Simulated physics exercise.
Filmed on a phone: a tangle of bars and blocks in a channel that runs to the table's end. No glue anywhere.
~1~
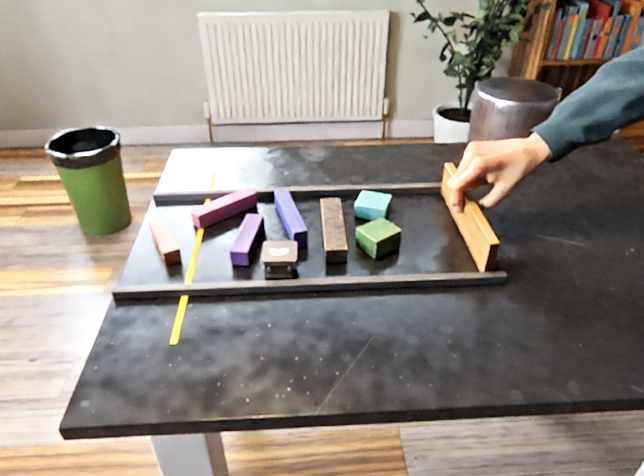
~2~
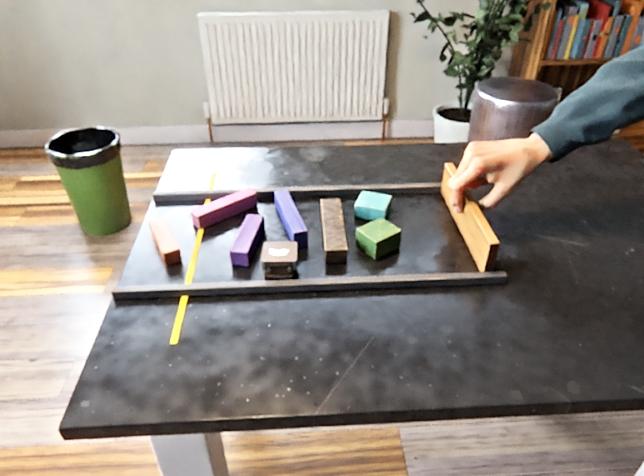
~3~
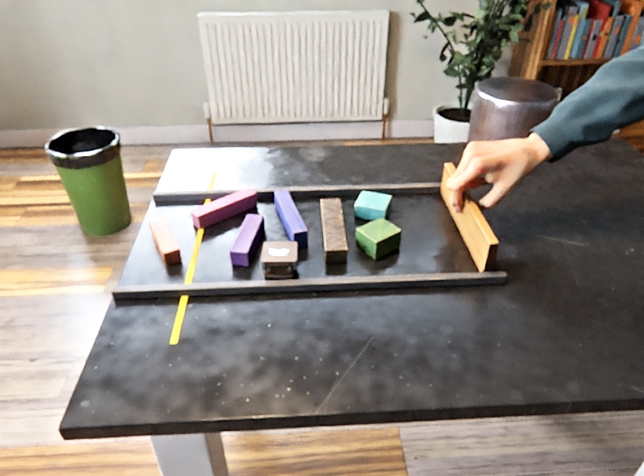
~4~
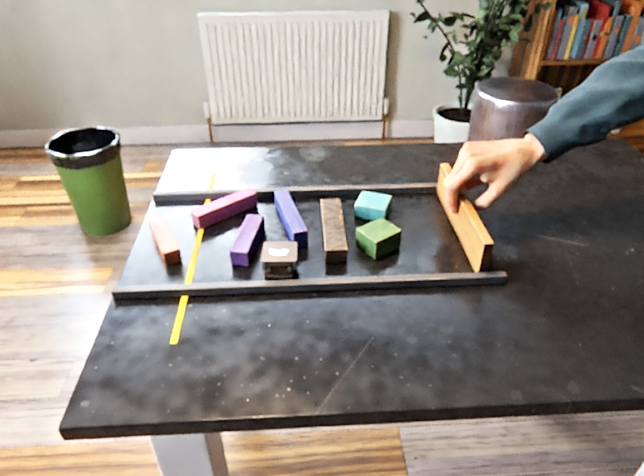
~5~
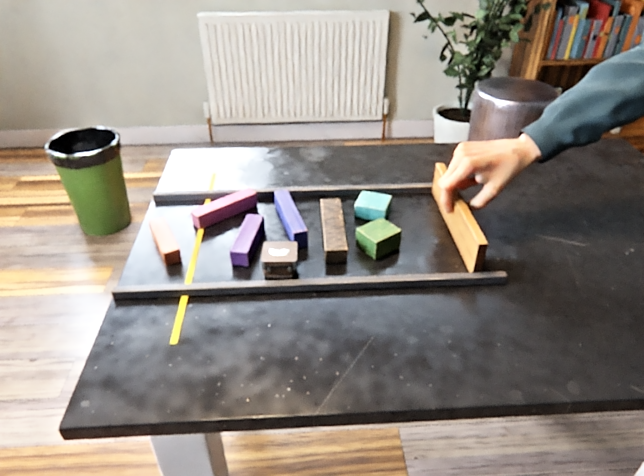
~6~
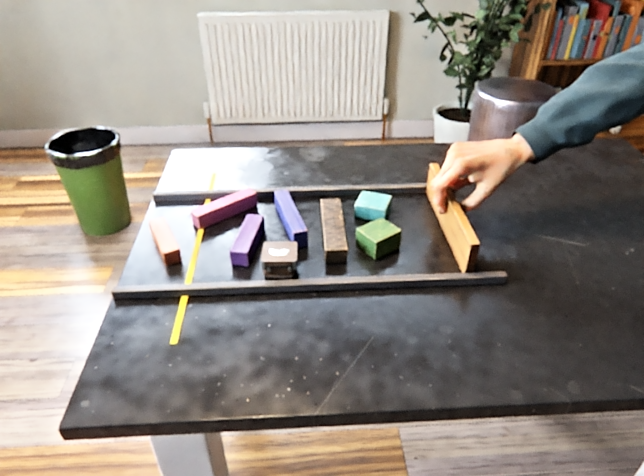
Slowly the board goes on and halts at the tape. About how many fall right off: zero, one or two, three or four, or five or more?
The number that fall off is three or four.
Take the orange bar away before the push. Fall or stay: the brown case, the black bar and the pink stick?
The brown case survives, the black bar remains up, the pink stick is lost.
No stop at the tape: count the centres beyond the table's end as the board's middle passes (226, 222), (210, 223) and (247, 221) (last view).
The counts: 1, 3 and 0.
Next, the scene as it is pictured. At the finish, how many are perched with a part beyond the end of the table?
Overhanging: 1.
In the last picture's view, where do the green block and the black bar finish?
About (178, 241), and the other about (156, 229).
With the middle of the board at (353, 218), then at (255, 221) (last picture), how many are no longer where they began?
By then 5, and 8.
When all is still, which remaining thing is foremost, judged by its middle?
The blue bar.
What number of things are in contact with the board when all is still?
The number is 3.
Soon after, none off yet; orange bar at rest near (165, 240); pink stick at rest near (225, 208); purple bar at rest near (247, 239).
In the end, the number that fall off is three or four; gone, purple bar, pink stick and orange bar.
